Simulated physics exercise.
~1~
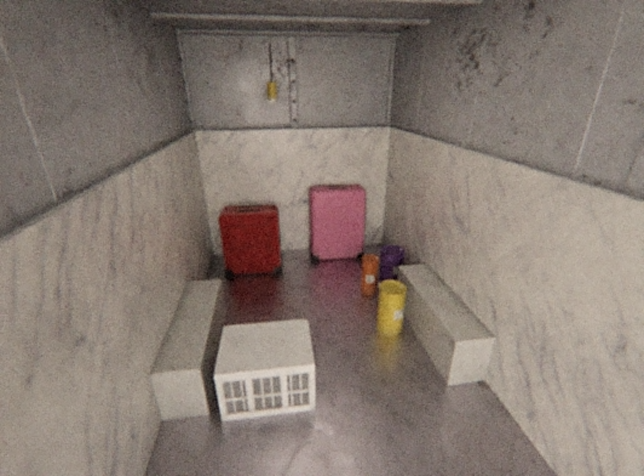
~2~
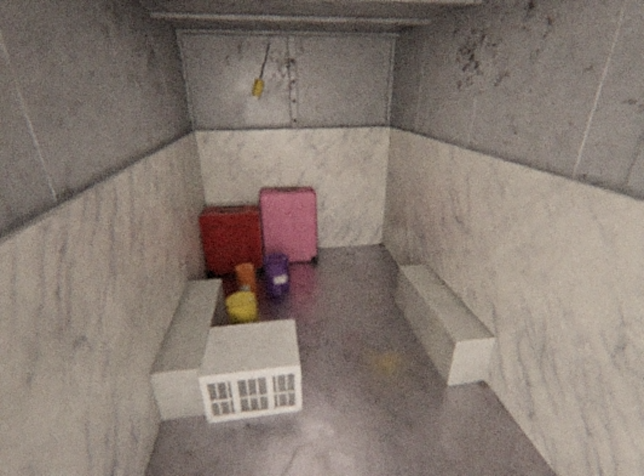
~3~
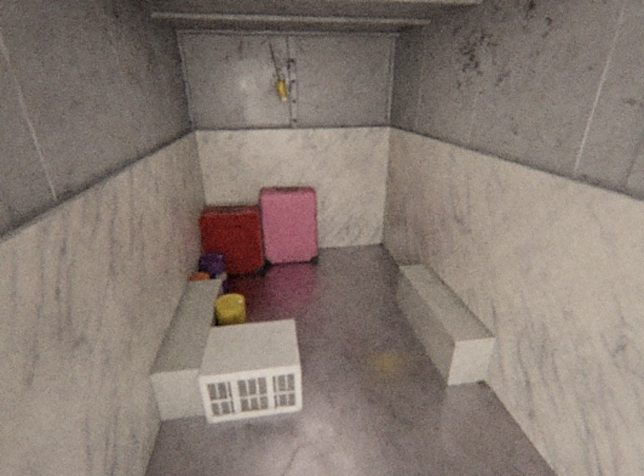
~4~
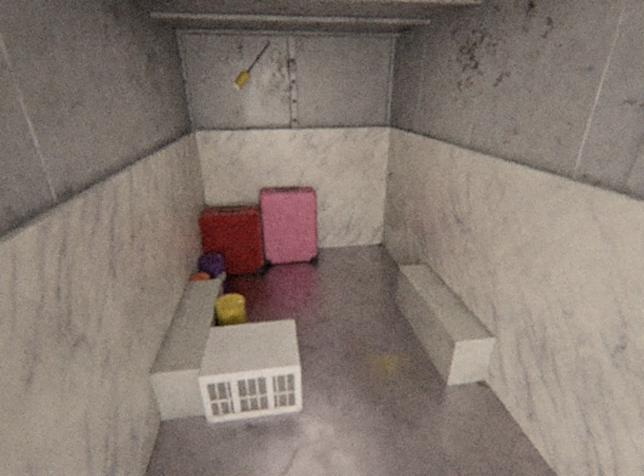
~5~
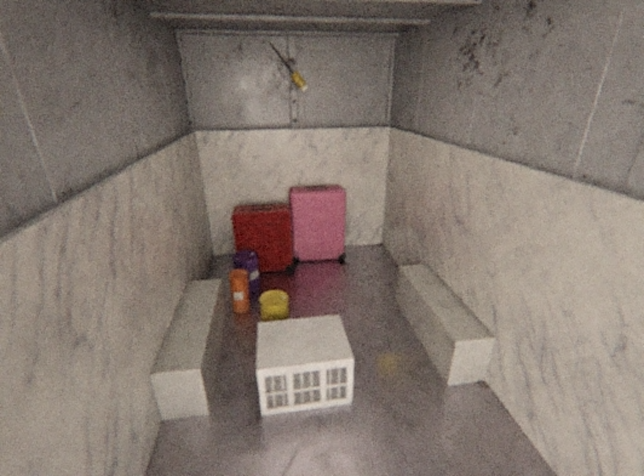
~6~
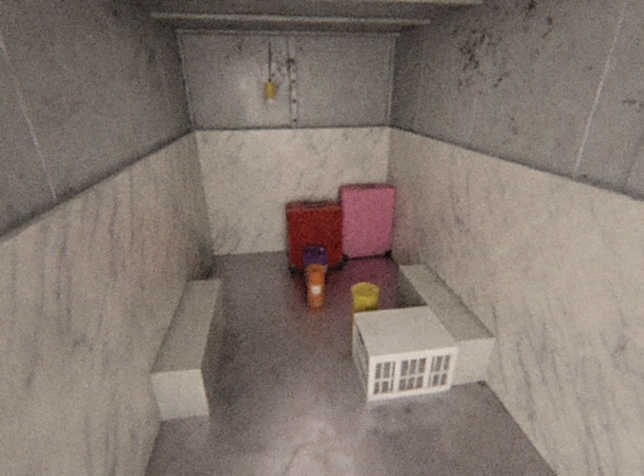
Two suitcases, a white chest and three canisters slide left, then right, across a van bay.
